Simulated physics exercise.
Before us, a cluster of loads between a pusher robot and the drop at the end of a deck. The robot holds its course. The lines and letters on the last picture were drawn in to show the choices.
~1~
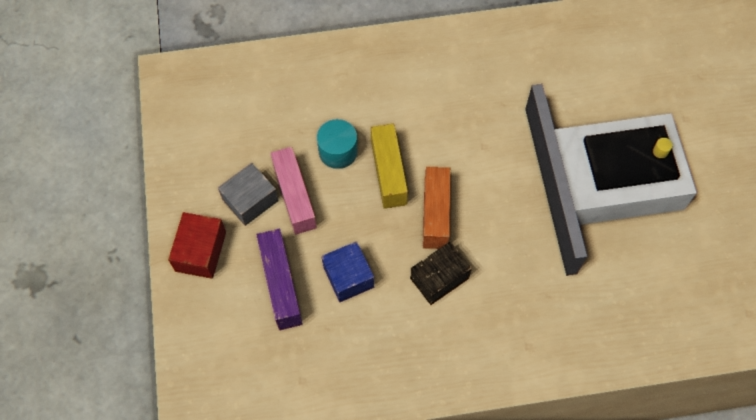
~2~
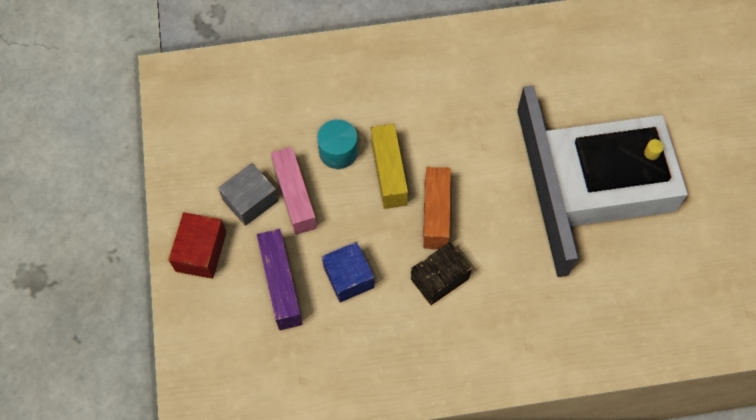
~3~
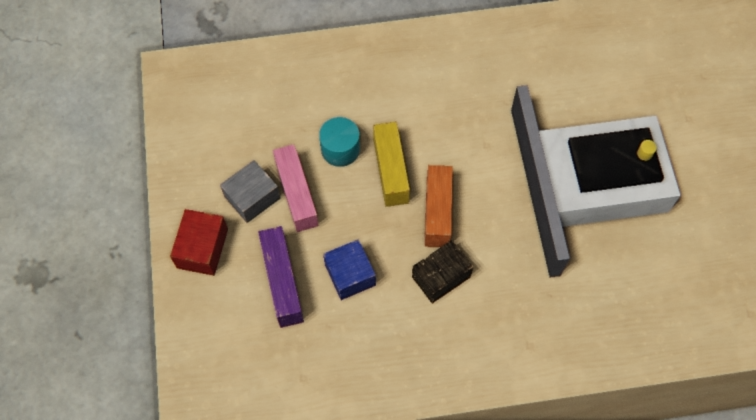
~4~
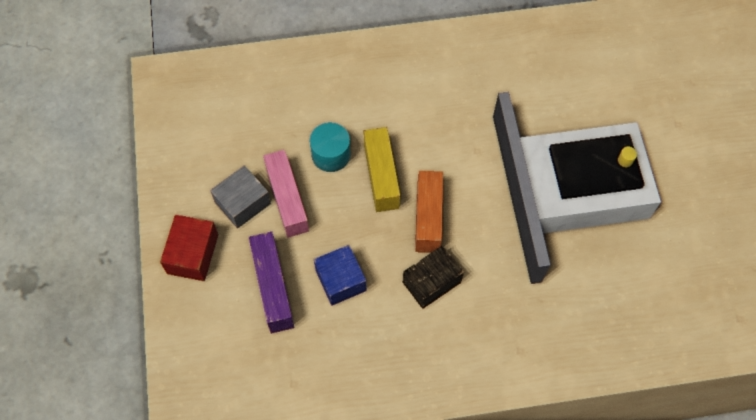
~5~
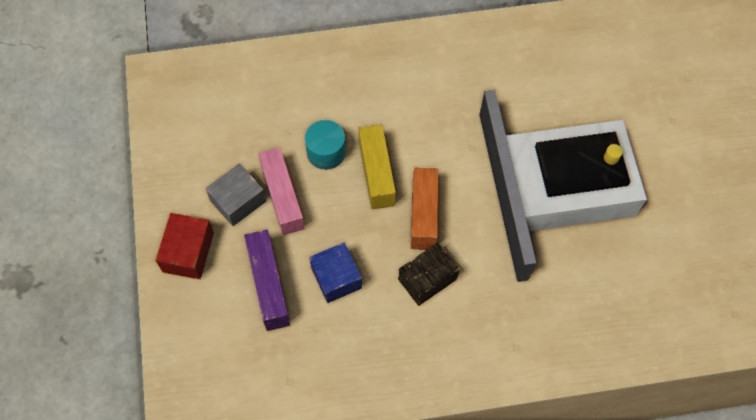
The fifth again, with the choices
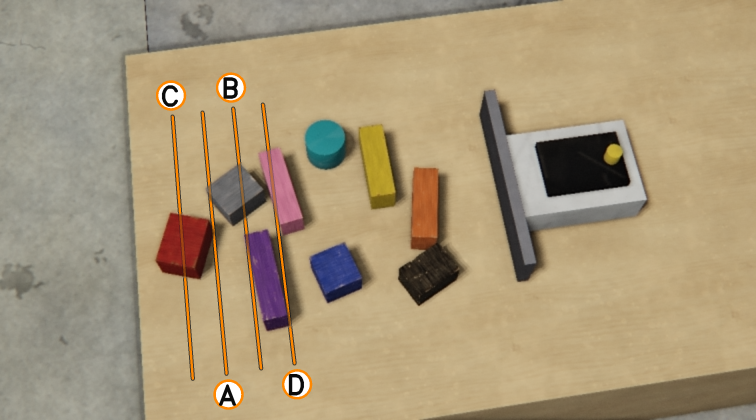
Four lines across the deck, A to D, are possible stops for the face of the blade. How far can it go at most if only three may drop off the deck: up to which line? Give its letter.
Up to line A.
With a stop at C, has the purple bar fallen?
By then, yes.
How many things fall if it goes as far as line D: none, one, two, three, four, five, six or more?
By then, none.
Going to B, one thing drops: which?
The red crate.
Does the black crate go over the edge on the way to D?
No.
On the marked copy, A at (214, 235); B at (246, 231); C at (182, 240); D at (278, 226).
With A. Early on, robot (471, 179); black crate (382, 273); yellow bar (361, 166).
Further on, robot (365, 193); red crate (172, 244); purple bar (194, 286).
At the end, robot (282, 205); purple bar over the edge; red crate over the edge; three fallen.
As for the rest, B is within the limit but short; C drops five; D is within the limit but short.
